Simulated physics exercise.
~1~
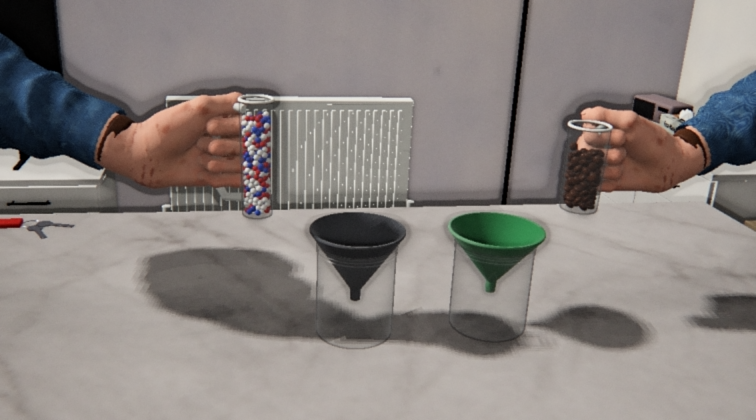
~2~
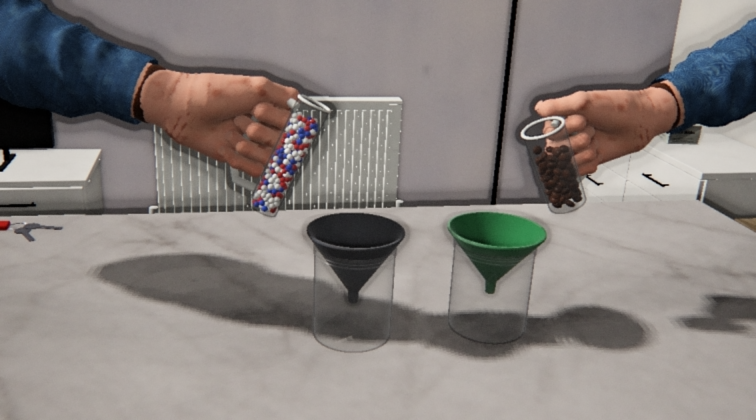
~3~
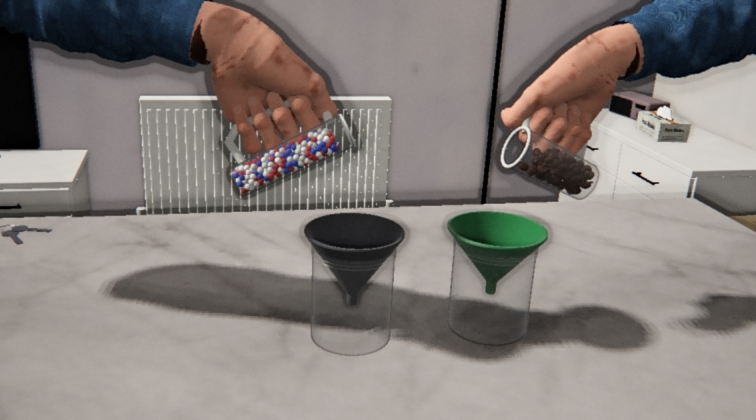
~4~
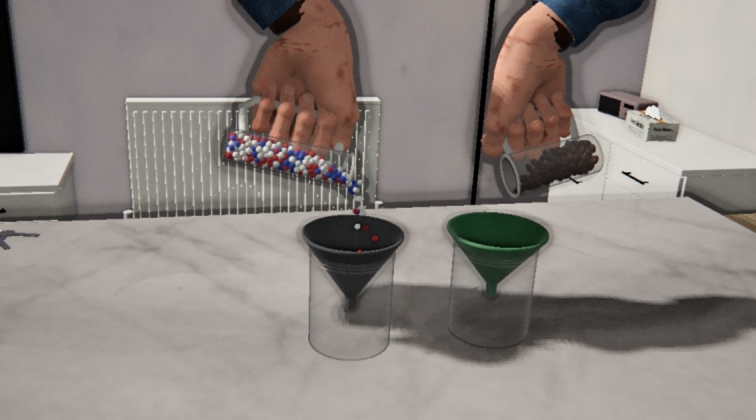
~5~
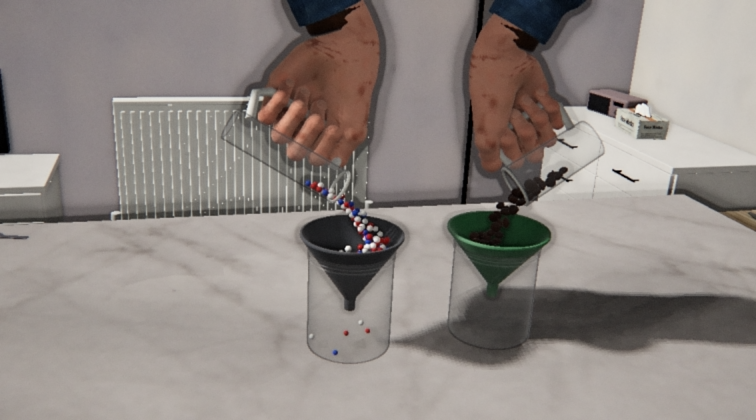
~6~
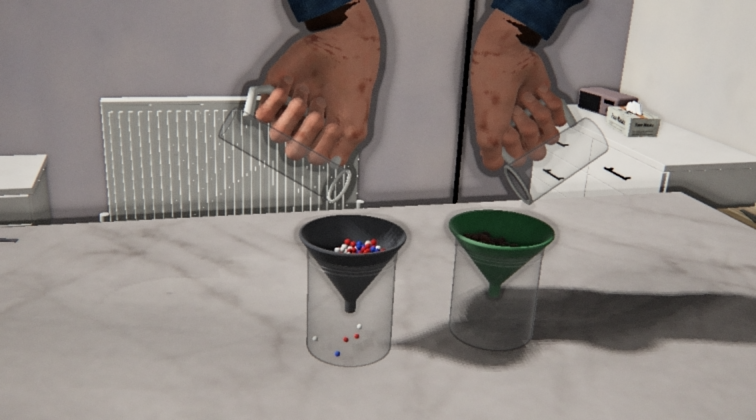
Two hands tipping cups of coloured beads and dark brown pieces into black and green funnels, both clogging above nearly empty jars.
